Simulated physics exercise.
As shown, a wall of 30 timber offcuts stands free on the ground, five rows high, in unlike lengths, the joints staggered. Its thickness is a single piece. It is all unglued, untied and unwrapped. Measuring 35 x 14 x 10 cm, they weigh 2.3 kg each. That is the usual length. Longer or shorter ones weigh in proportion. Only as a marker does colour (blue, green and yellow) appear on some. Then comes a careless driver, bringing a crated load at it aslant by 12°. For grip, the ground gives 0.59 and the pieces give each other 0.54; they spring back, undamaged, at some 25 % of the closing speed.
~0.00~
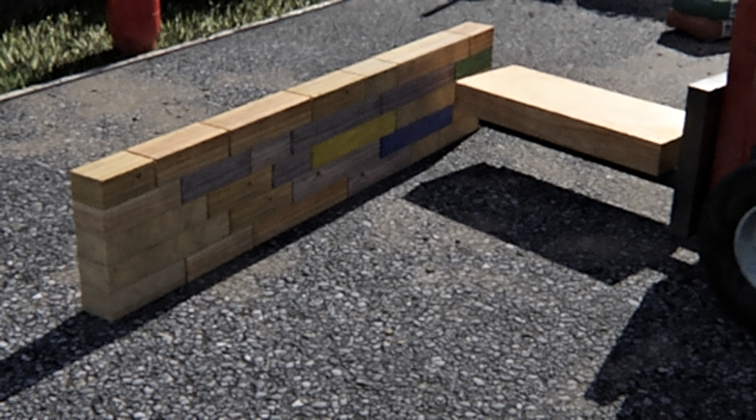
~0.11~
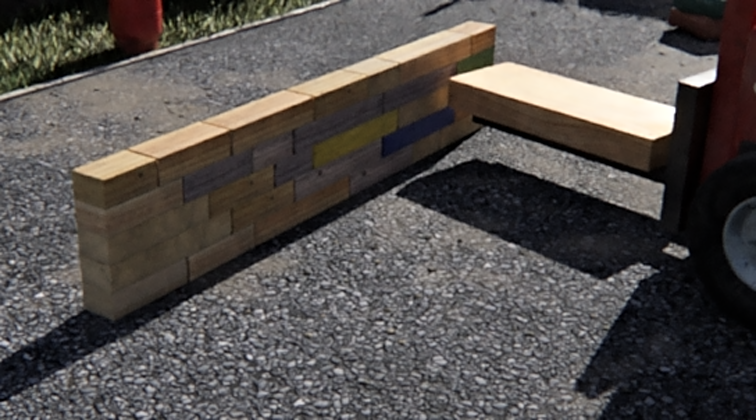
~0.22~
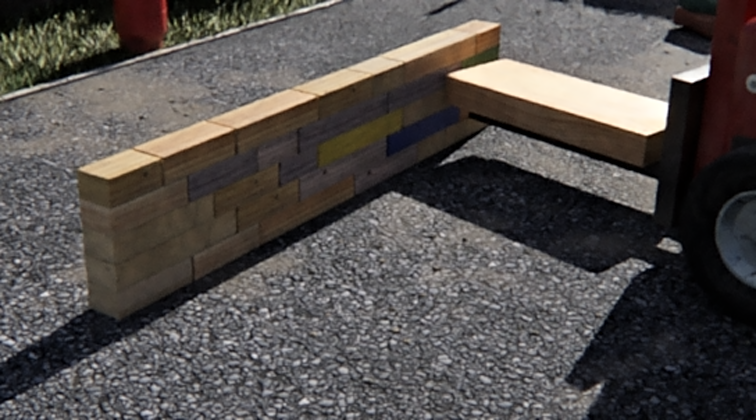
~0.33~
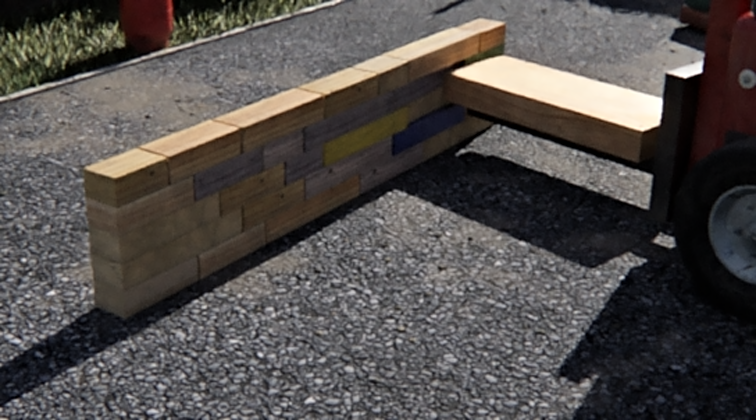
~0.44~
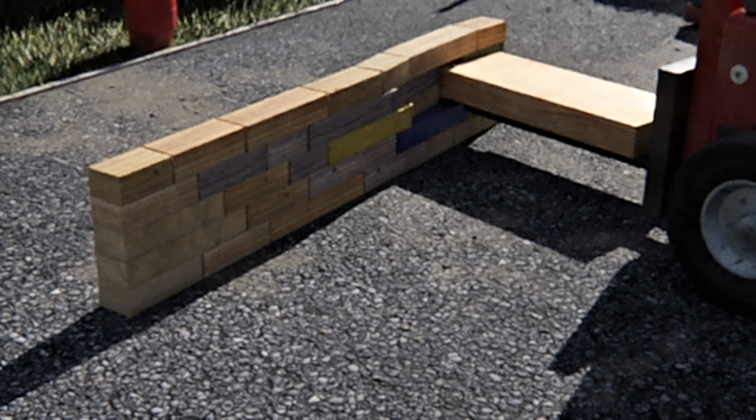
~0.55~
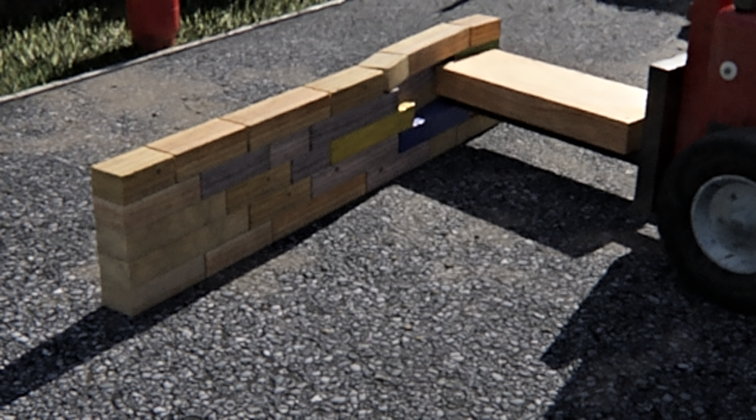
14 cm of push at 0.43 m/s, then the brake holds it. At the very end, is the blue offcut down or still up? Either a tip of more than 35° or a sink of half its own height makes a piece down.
At the very end the blue offcut is still up.
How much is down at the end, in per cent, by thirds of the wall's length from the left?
The thirds come out at 0 on the left, 10 in the middle and 60 on the right, in per cent.
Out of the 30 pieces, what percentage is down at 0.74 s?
It's 0 percent at that point.
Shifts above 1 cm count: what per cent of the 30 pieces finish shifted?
The answer is 30 percent.
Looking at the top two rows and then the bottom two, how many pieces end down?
Top group: 5; bottom group: 0.
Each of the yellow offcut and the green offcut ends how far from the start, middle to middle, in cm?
Roughly yellow 0, green 44.
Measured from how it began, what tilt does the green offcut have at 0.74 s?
At that moment, roughly 30 degrees.
After 0.74 s, none of the 30 offcuts down, 9 disturbed; blue offcut shifted 12 mm; green offcut leaning 28°.
After 0.94 s, 7 of the 30 offcuts down; blue offcut shifted 12 mm; green offcut on its side.
At rest (1.7 s), 7 of the 30 offcuts down; blue offcut shifted 12 mm; green offcut on its side; yellow offcut unmoved. As the last picture would show them, middles, blue offcut near (422, 122), green offcut near (417, 99).
